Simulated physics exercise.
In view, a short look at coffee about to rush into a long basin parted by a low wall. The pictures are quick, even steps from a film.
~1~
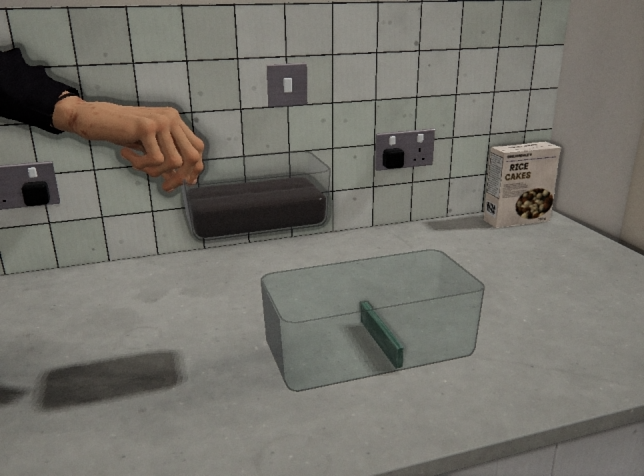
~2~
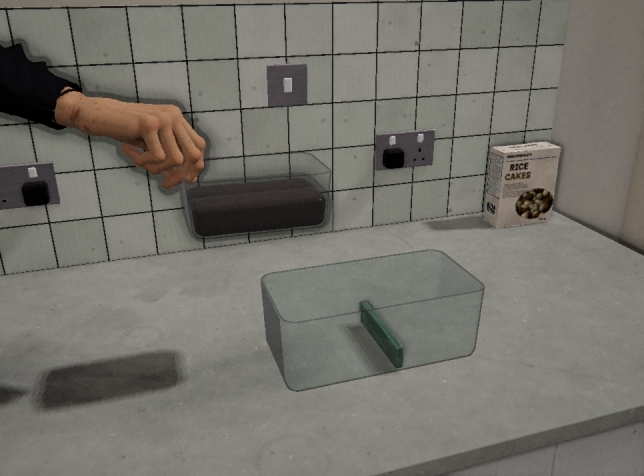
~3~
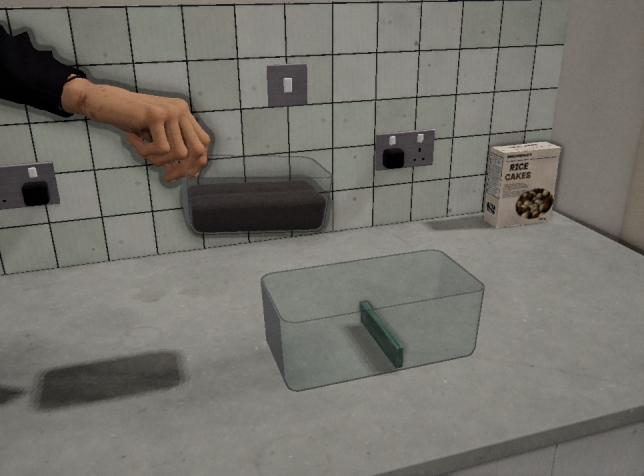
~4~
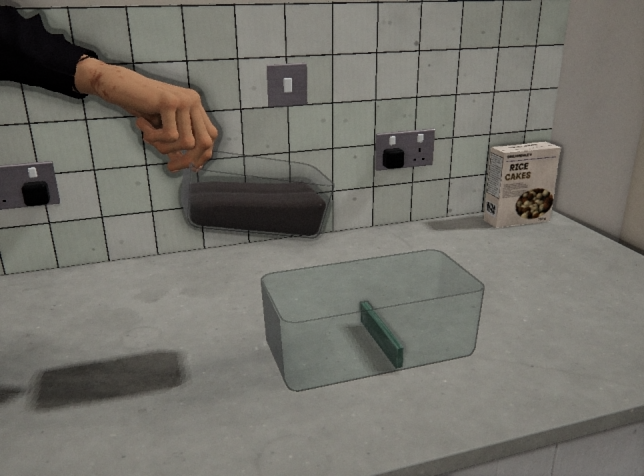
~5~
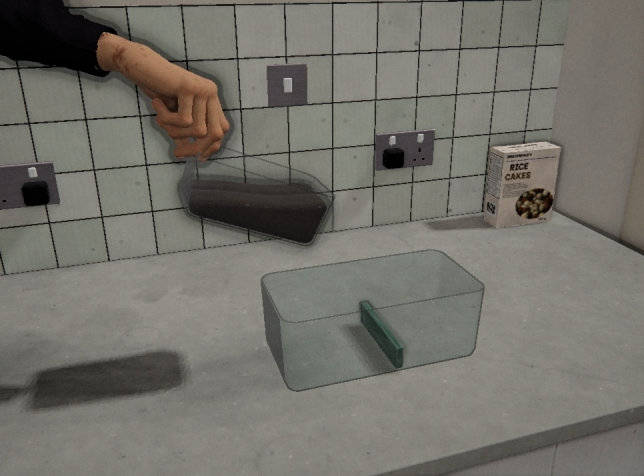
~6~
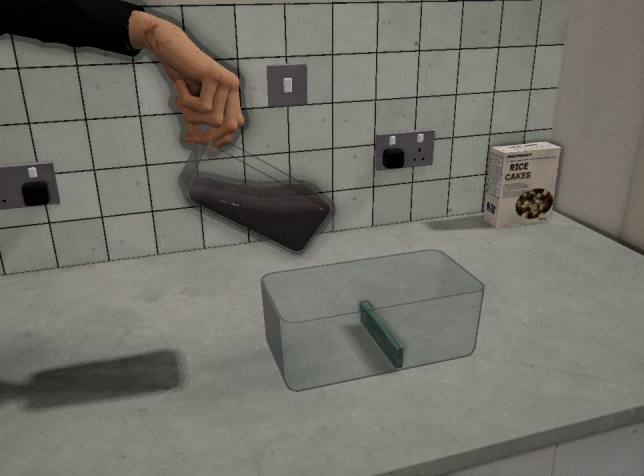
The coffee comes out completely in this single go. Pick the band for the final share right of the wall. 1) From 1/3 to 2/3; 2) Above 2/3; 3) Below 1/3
Answer: 3.
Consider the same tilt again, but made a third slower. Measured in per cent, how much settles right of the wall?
Around 5 in a hundred.
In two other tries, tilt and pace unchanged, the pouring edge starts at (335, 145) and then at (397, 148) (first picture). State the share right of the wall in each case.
20 % and 65 %.
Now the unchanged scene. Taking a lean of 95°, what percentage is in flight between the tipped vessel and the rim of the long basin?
Roughly 40 percent.
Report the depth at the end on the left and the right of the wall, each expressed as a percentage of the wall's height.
Left part: 60 per cent; right part: 10.
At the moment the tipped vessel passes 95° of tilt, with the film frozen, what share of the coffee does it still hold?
Near 15 %.
A moment on, the tilt is 95° and 13 per cent is still to pour, 46 is left of the wall and 0 right of it.
Next, the tilt is 110° and 2 per cent is still to pour, 80 is left of the wall and 8 right of it.
Then the tilt is 110° and 0 per cent is still to pour, 82 is left of the wall and 14 right of it.
Later the tilt is 110° and 0 per cent is still to pour, 82 is left of the wall and 14 right of it.
In the end 82 per cent lies left of the wall, 14 right of it and 3 outside.
